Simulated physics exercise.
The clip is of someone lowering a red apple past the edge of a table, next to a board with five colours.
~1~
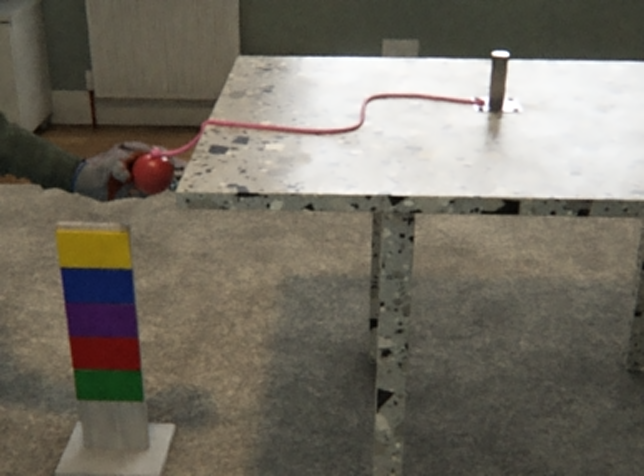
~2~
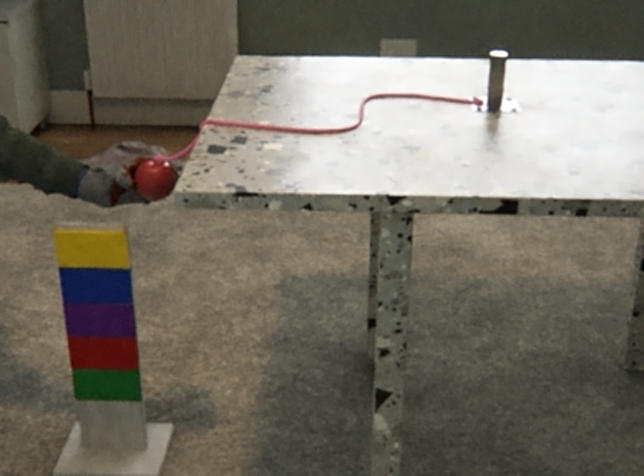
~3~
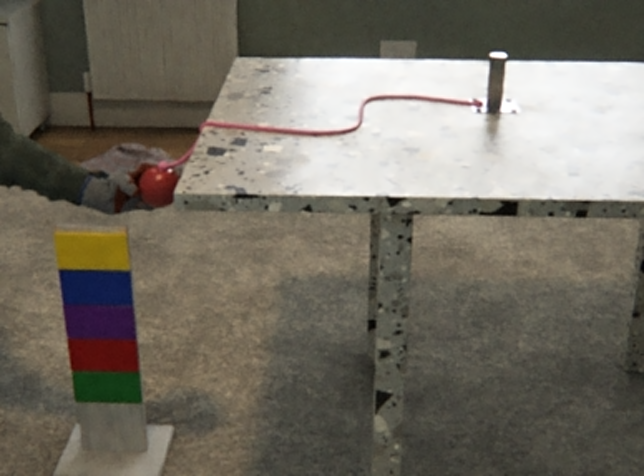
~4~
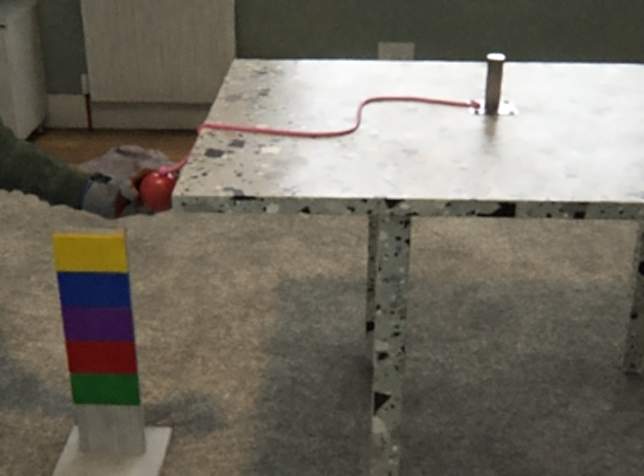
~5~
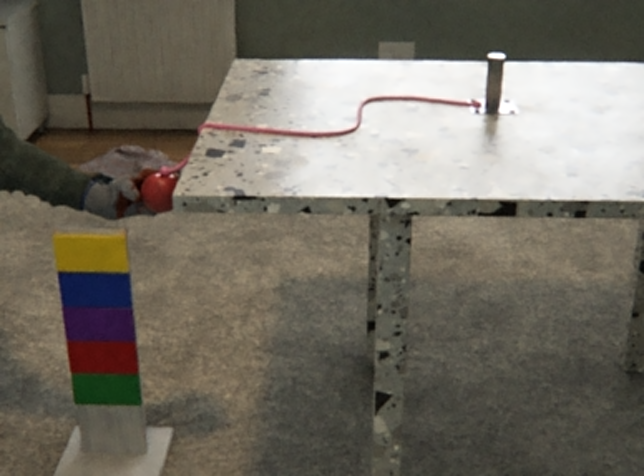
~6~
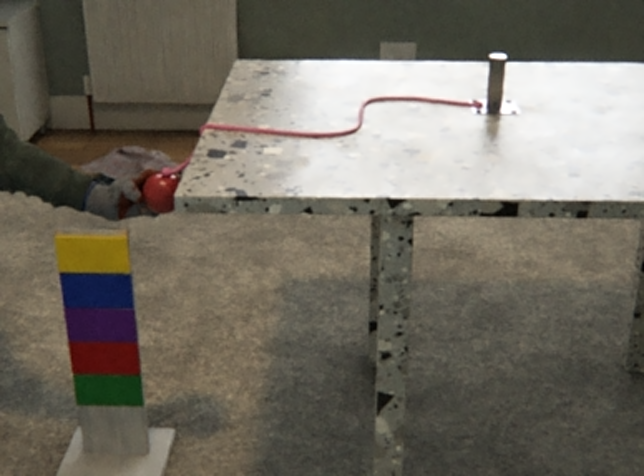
To begin with, a hand at the left holds a round red object by the corner of a speckled table, a red cord winding from it to a short metal post, with a striped colored block standing below. The hand and object then shift very slightly down and right, barely moving.
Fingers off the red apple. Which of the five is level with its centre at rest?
Its centre hangs level with the blue band.
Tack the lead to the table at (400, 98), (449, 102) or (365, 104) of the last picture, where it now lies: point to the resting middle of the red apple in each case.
In that order: (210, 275), (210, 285) and (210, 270).
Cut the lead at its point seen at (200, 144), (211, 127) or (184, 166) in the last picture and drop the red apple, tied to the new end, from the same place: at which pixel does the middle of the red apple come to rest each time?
Near (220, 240), (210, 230) and (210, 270).
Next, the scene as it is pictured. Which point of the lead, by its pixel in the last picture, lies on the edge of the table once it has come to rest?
The one at (298, 134).
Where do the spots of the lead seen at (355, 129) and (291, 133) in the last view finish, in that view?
At (269, 118), then (206, 131).
A little later, apple near (229, 290); level with blue.
Next, apple near (197, 291); level with blue.
When it is over, apple near (210, 290); level with blue. Its middle rests at the blue band.
